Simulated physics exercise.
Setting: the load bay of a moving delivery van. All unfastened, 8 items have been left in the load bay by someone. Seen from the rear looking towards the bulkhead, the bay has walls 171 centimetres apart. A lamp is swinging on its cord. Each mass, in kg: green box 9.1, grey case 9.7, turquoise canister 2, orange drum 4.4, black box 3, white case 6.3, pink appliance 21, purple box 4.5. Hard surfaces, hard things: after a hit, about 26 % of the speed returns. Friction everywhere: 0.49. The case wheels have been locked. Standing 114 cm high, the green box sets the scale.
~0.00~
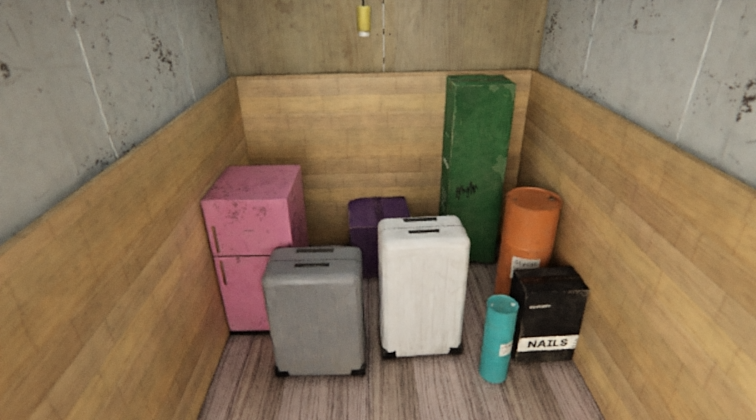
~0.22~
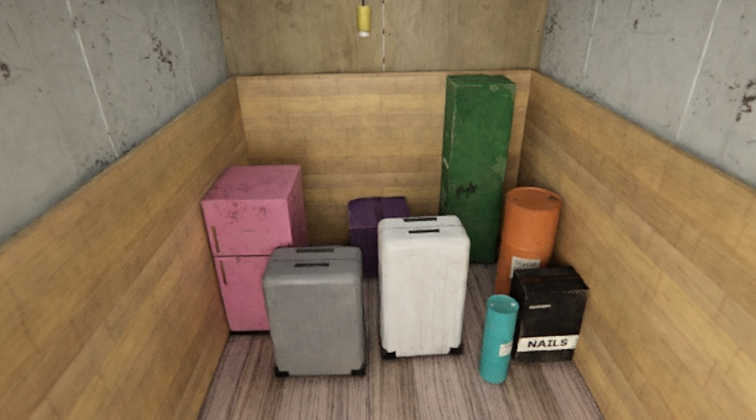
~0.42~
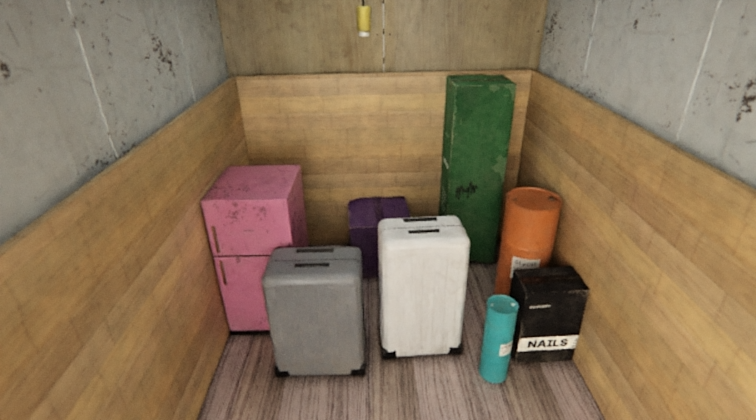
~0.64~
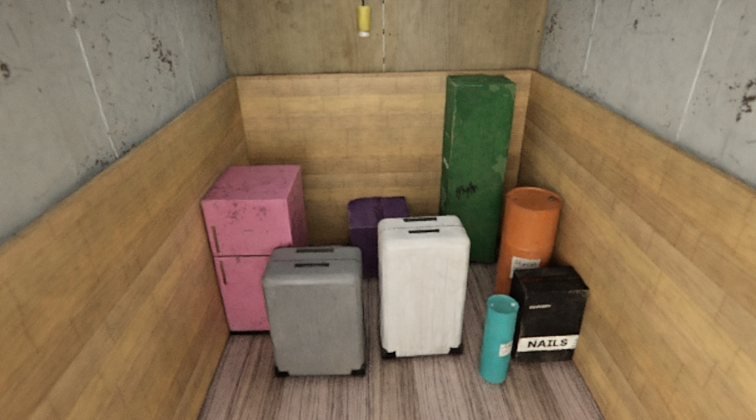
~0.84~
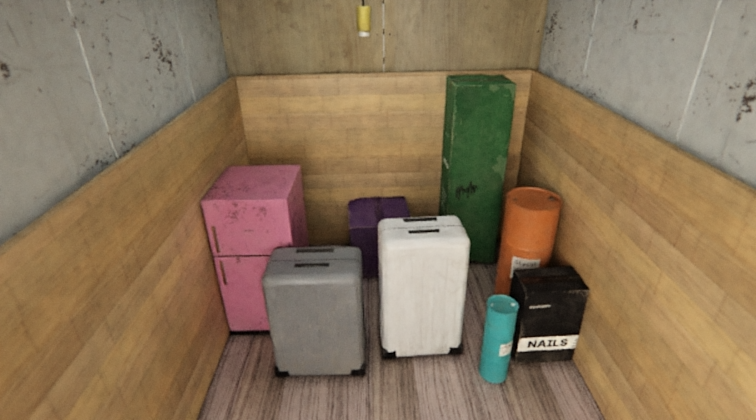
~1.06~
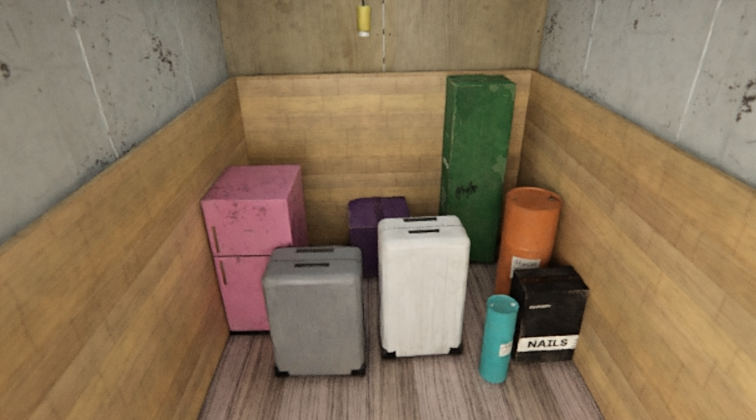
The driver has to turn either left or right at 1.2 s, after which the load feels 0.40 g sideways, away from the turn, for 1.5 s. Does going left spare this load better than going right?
Yes - swinging left is going to cost fewer items.
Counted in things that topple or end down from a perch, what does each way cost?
Heading left gives 1 while heading right gives 3.
Turning left. At 2.06 s, force 0.40 g right; green box leaning 8° near (487, 172); turquoise canister leaning 49°.
After 2.86 s, smooth; green box leaning 6° near (483, 172); turquoise canister on its side.
After 3.96 s, smooth; green box leaning 3° near (478, 173); turquoise canister on its side.
At rest (5.7 s), tipped over in the load bay, turquoise canister; the other 7 in place, give or take 15 cm. Seen from the same camera at the end, green box near (473, 175), grey case near (319, 312).
Turning right instead, green box, turquoise canister and orange drum tipped over or down from a perch, 3 of 8 in all.
